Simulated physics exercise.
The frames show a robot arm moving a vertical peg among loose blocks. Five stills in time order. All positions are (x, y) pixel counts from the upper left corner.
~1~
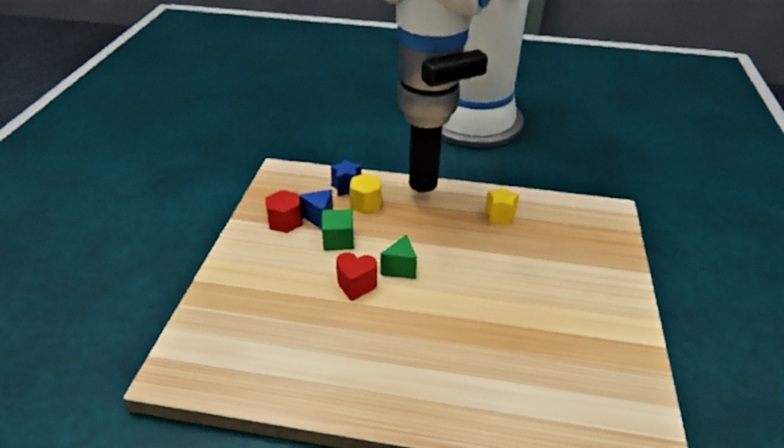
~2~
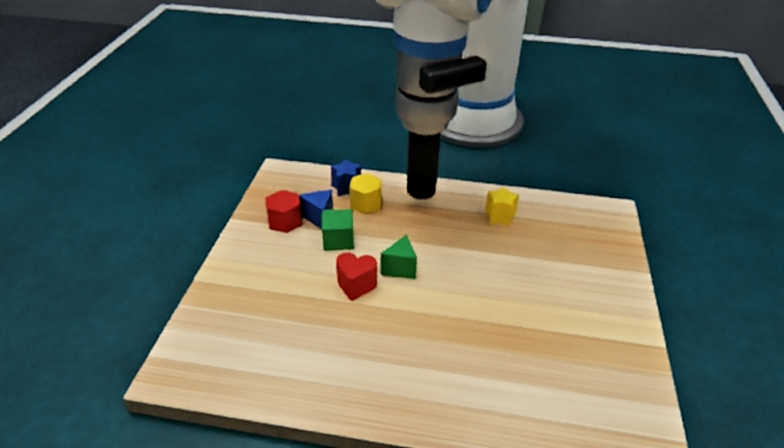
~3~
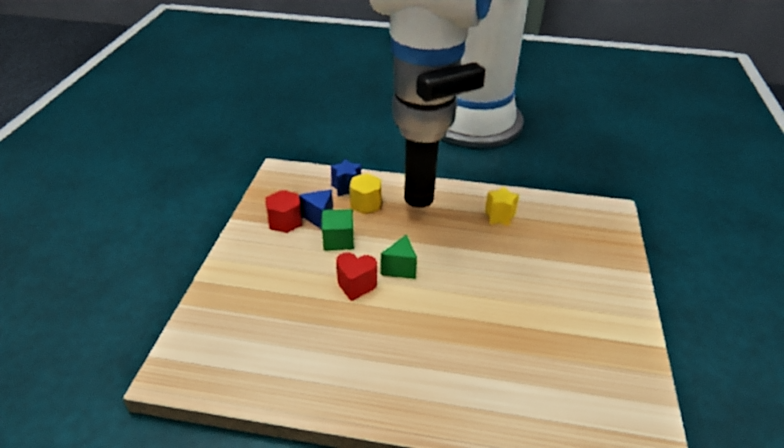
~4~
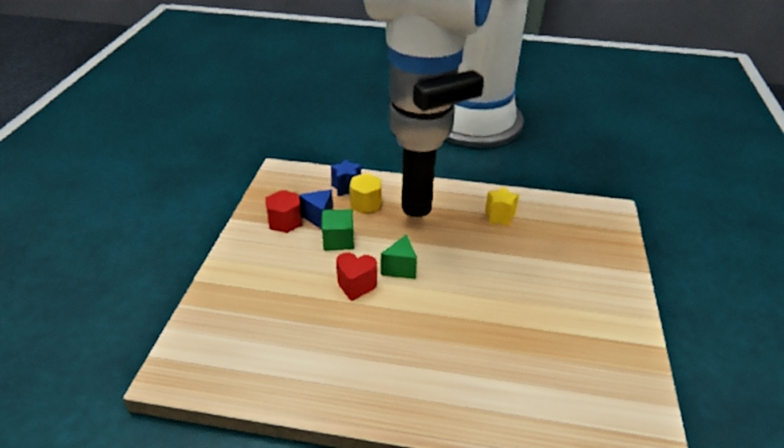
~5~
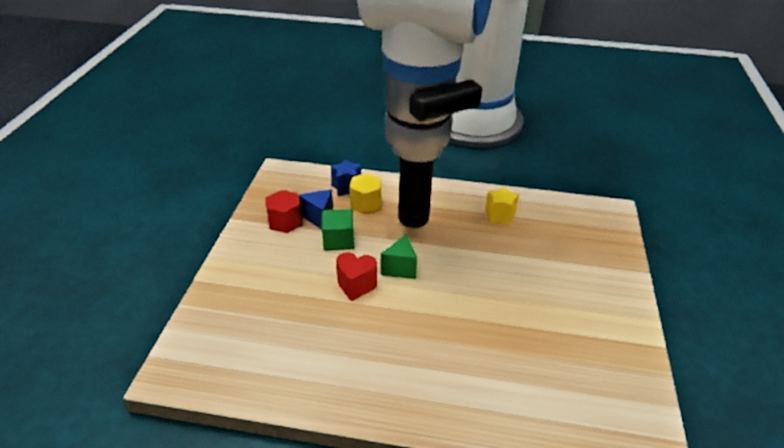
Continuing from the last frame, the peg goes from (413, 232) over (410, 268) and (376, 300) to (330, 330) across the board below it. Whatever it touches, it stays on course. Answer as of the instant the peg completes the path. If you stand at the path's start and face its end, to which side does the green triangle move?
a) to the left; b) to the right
a: To the left.
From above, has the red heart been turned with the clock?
My answer is yes.
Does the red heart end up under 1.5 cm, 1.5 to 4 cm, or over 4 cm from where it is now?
It is going to finish 1.5 to 4 cm from where it is now.
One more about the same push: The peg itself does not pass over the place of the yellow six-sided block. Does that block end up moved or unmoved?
By the last moment, the yellow six-sided block will still be in its place.
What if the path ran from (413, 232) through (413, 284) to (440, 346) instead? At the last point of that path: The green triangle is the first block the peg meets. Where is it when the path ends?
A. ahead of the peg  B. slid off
B
On the path given first. One third of the way, peg (411, 255); red heart (351, 267), turned 20° clockwise; green triangle (393, 271).
Two thirds of the way, peg (376, 286); red heart (339, 268), turned 50° clockwise; green triangle (369, 307), turned 25° anticlockwise.
At the end, peg (329, 317); red heart (330, 271), turned 90° clockwise; yellow six-sided block unmoved; green triangle (356, 323), turned 115° anticlockwise.
